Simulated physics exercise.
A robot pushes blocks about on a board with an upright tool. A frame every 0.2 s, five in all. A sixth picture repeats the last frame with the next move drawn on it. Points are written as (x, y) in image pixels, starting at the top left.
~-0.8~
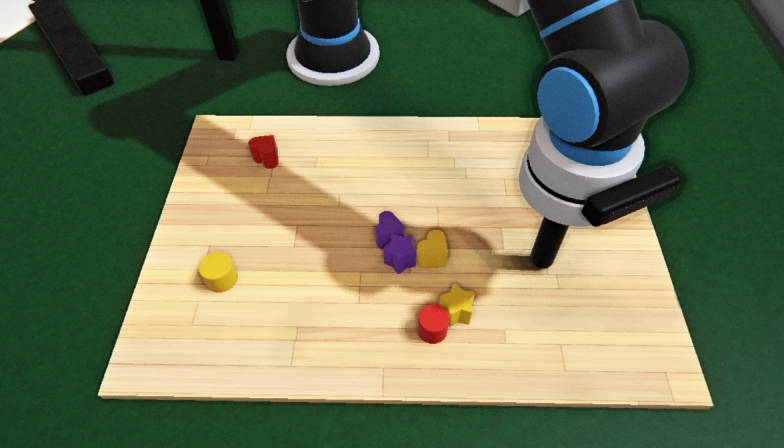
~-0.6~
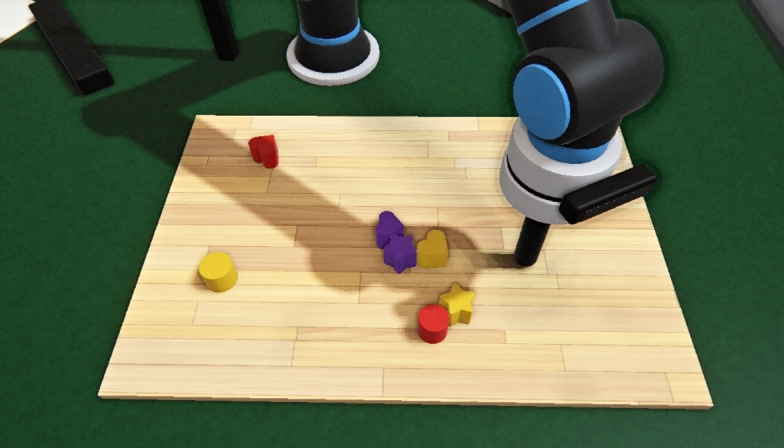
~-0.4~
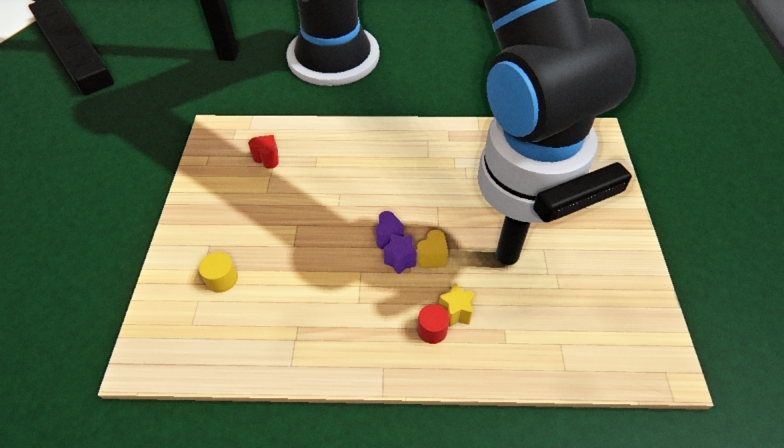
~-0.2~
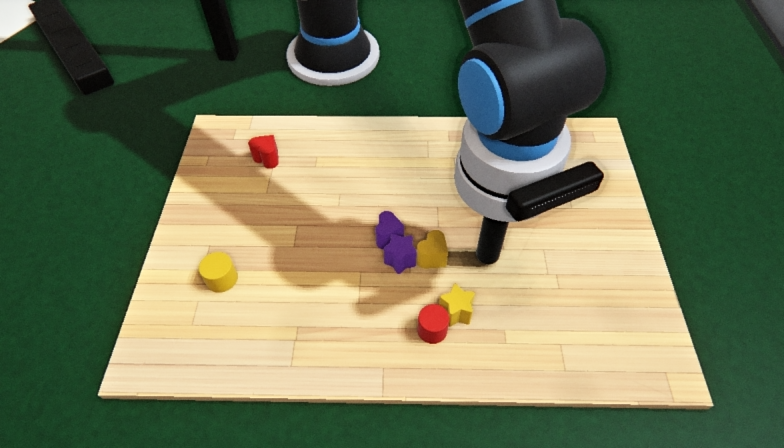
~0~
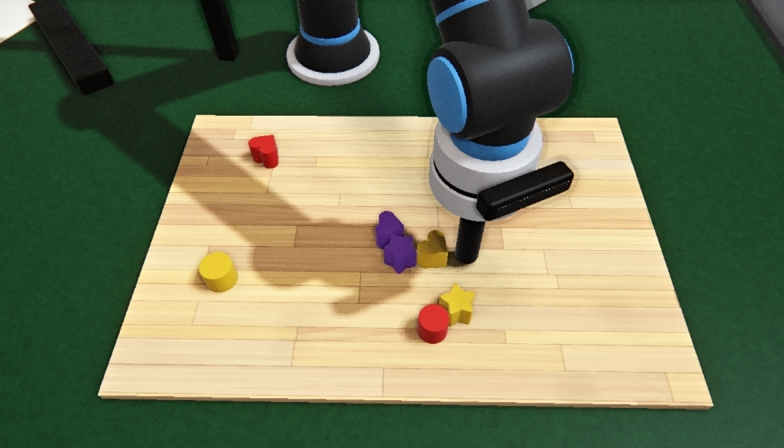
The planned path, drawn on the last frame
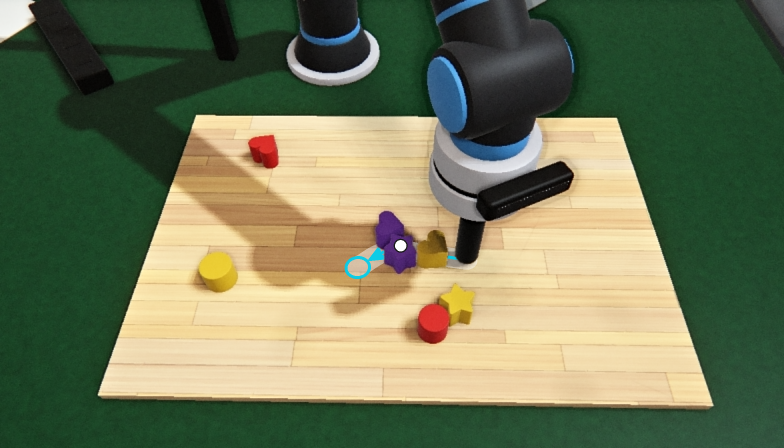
A black robot arm with blue bands and a light grey collar reaches over a pale wooden board on a green surface, seen from a raised, fixed view. Purple heart-shaped and star blocks sit beside a yellow heart near the middle, with a yellow star and red cylinder below and yellow and red blocks at left. The arm slides its upright black tool steadily leftward, close to the yellow heart, while the blocks stay put.
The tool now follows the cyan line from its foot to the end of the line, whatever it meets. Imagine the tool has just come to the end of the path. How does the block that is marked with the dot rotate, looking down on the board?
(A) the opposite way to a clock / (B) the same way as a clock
B
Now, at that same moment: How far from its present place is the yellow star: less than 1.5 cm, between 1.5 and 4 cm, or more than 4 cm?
Shift: Under 1.5 cm.
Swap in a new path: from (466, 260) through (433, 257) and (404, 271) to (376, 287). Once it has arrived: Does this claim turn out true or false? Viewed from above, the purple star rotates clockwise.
The statement is correct.
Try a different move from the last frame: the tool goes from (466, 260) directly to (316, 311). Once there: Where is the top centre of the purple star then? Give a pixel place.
At pixel (383, 245).
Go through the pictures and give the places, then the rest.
The first frame shows lower end of the tool at (541, 260), tops of blocks, purple heart-shaped block at (388, 223), purple star at (401, 246), yellow heart-shaped block at (434, 243), yellow star at (459, 299).
The second frame shows tool at (525, 258), blocks as before.
The third frame shows tool at (507, 257), blocks as before.
The fourth frame shows tool at (487, 256), blocks as before.
The fifth frame shows tool at (466, 256), purple heart-shaped block at (388, 223), purple star at (401, 246), yellow heart-shaped block at (434, 243), yellow star at (459, 299).
The drawn path runs from (466, 260) over (428, 254) and (390, 251) to (358, 267); the dot is on the purple star.
What follows on the original path. One third of the way, tool at (428, 250); purple star at (380, 248), turned 35° clockwise; yellow heart-shaped block at (406, 248), turned 30° anticlockwise.
Two thirds of the way, tool at (390, 246); purple heart-shaped block at (380, 219), turned 15° clockwise; purple star at (353, 257), turned 60° clockwise; yellow heart-shaped block at (379, 255), turned 65° anticlockwise.
At the end, tool at (357, 263); purple heart-shaped block at (380, 219), turned 15° clockwise; purple star at (334, 270), turned 90° clockwise; yellow heart-shaped block at (370, 271), turned 105° anticlockwise; yellow star not moved.
